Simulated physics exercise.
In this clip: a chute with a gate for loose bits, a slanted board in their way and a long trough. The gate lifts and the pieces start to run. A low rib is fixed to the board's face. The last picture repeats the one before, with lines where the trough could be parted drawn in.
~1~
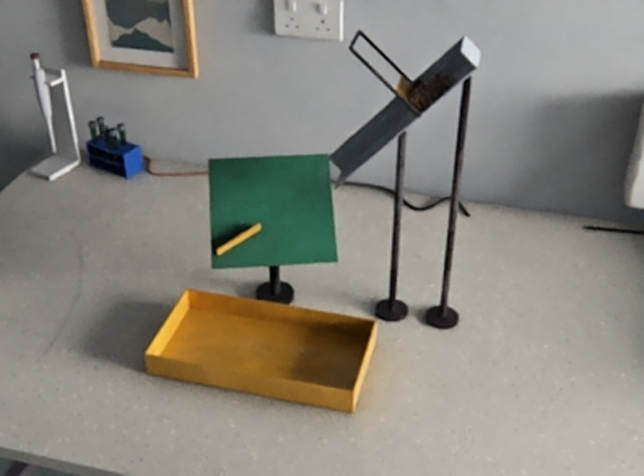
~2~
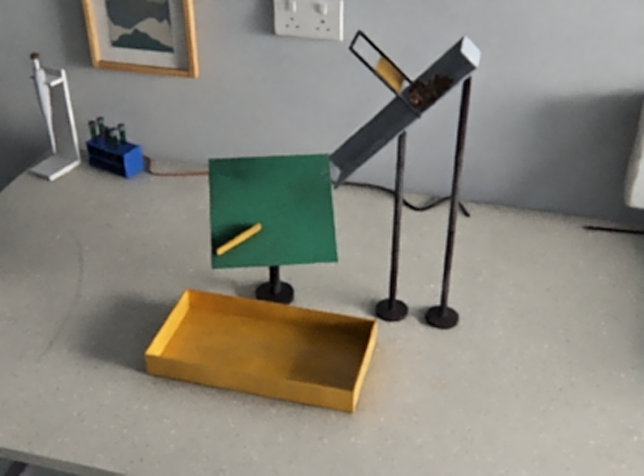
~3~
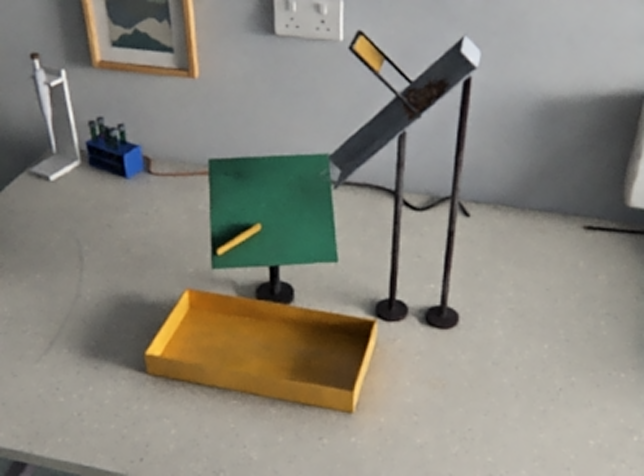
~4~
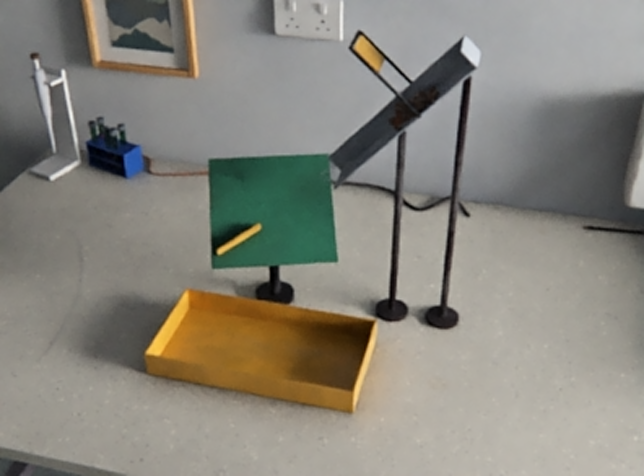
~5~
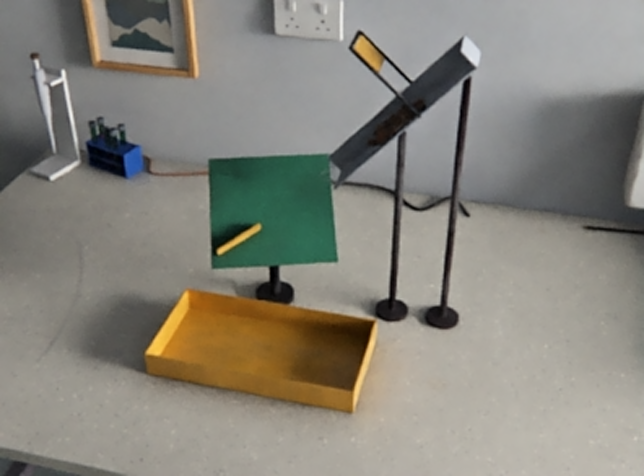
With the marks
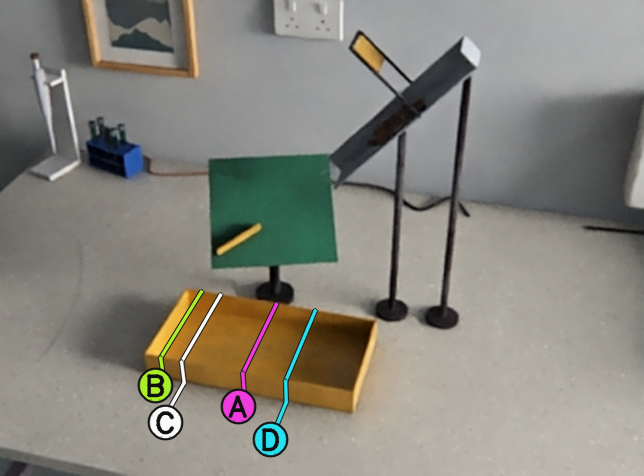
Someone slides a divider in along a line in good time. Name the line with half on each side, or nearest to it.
Take A.
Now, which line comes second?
It is D.
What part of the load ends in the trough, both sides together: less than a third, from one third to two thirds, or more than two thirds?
About that: More than two thirds.
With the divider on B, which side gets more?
The right side.
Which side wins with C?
More lands on the right.
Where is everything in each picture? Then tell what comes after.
Load behind the gate near (428, 88), bits of dog kibble; lip of the chute near (338, 180), sloping steeply, in the first picture.
Middle of the board near (272, 209), tilted fairly steeply; middle of its low edge near (275, 265); of its high edge near (269, 156), in the second picture.
Front corners of the trough near (145, 354) and (353, 392), empty; front of the load near (410, 111), in the third picture.
Middle of the load near (410, 105); its front near (395, 125), close to a quarter of the way to the lip; rib from (260, 224) to (217, 251), in the fourth picture.
Middle of the load near (400, 121); its front near (371, 142), close to half of the way to the lip, in the fifth picture.
On the marked copy, line A crosses the front rim at (243, 372); line B crosses the front rim at (161, 357); line C crosses the front rim at (182, 360); line D crosses the front rim at (285, 380).
With A, of what is caught, close to half on the left of the divider, close to half on the right.
With B, of what is caught, only a few on the left of the divider, all but a few on the right.
With C, of what is caught, a small share on the left of the divider, all but a few on the right.
With D, of what is caught, the bulk on the left of the divider, close to a quarter on the right.
